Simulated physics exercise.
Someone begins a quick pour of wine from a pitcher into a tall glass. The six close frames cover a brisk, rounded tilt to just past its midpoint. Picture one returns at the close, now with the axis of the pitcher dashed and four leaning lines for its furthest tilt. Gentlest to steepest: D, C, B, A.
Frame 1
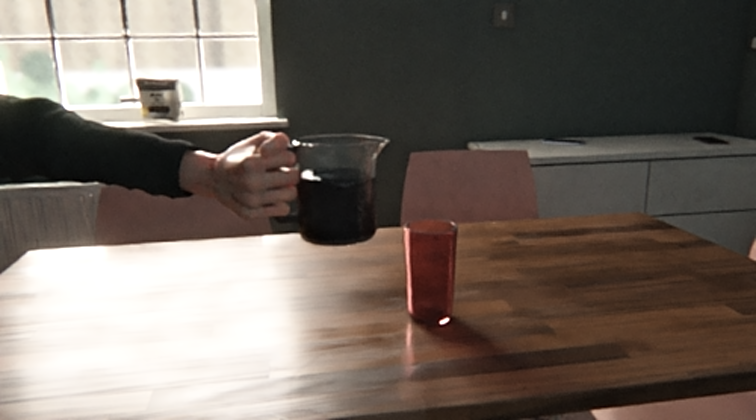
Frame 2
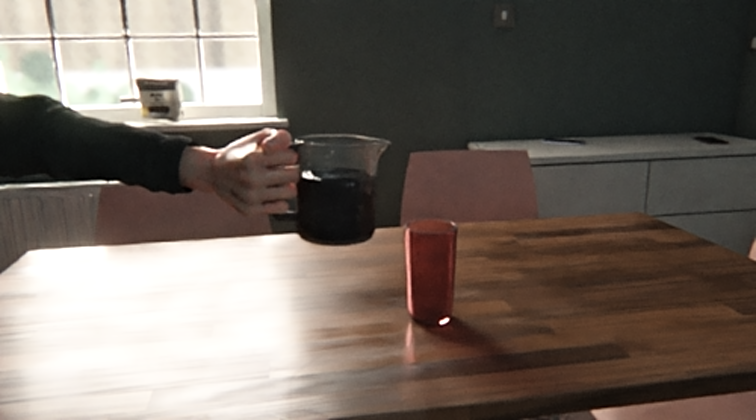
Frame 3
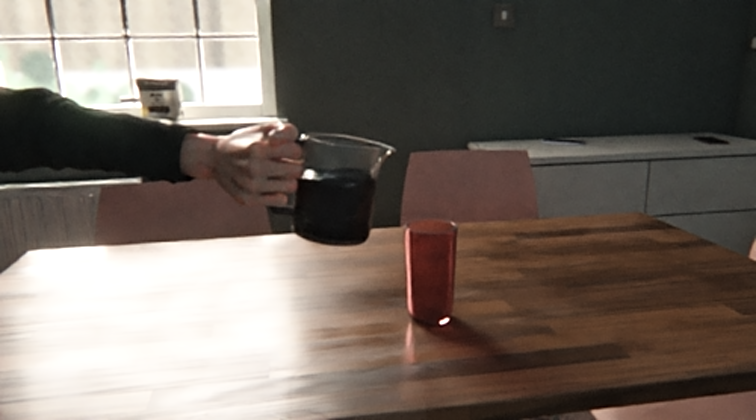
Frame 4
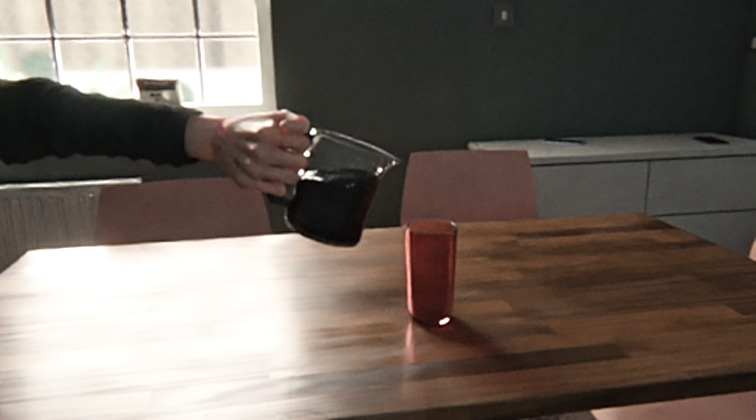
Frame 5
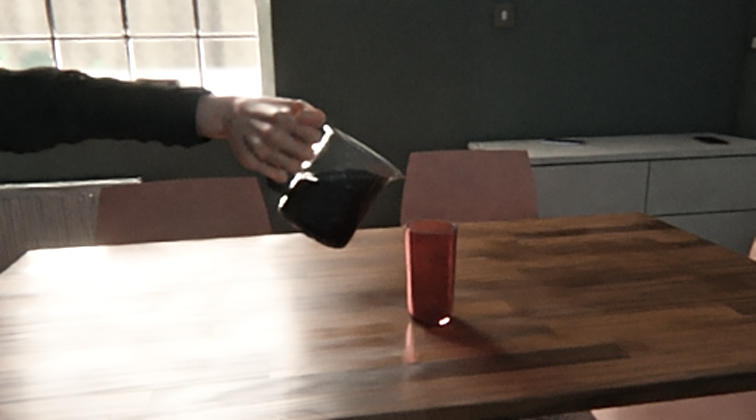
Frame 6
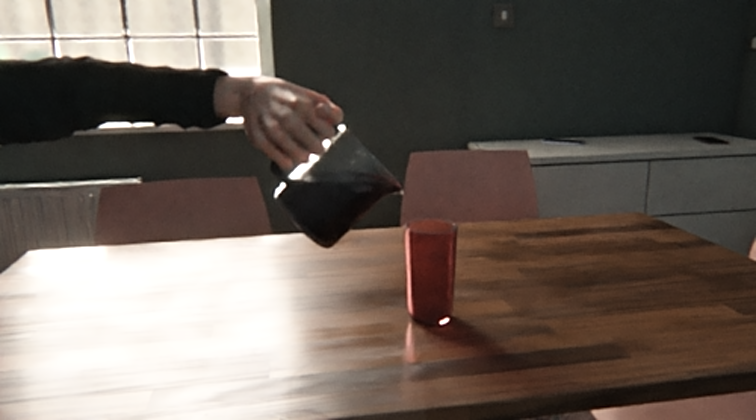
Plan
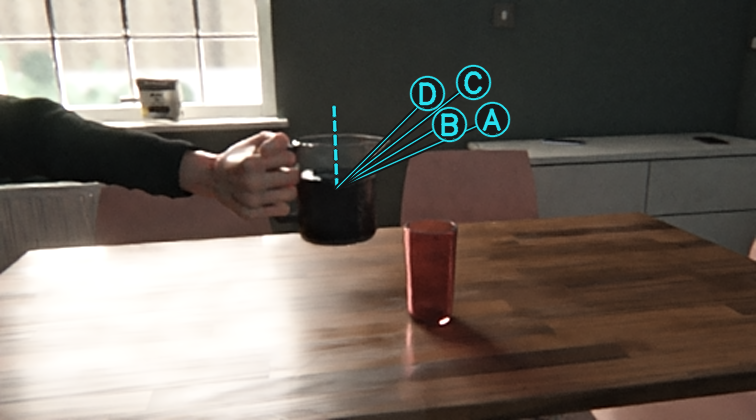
An arm in a dark sleeve reaches in from the left, holding a clear glass pitcher of dark wine above a wooden table, seen from a fixed, slightly raised view across a dim room. A tall red glass stands right of the pitcher, with pinkish chairs, a bright window and a pale cabinet behind. The hand rises slightly and tilts the pitcher steadily rightward, its spout lowering near the glass's rim.
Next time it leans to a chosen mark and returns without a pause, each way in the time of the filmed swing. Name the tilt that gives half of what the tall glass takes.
Best: B.
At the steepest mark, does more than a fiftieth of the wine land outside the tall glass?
No.
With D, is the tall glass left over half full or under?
Under.
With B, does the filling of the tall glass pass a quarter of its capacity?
Yes, it does.
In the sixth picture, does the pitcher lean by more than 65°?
No, it does not.
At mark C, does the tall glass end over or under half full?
Under.
On the marked copy, A at (477, 125); B at (433, 130); C at (459, 92); D at (417, 107).
With A, the tall glass ends with about 73 % of what it can hold.
With B, the tall glass ends with about 49 % of what it can hold.
With C, the tall glass ends with about 29 % of what it can hold.
With D, the tall glass ends with about 14 % of what it can hold.
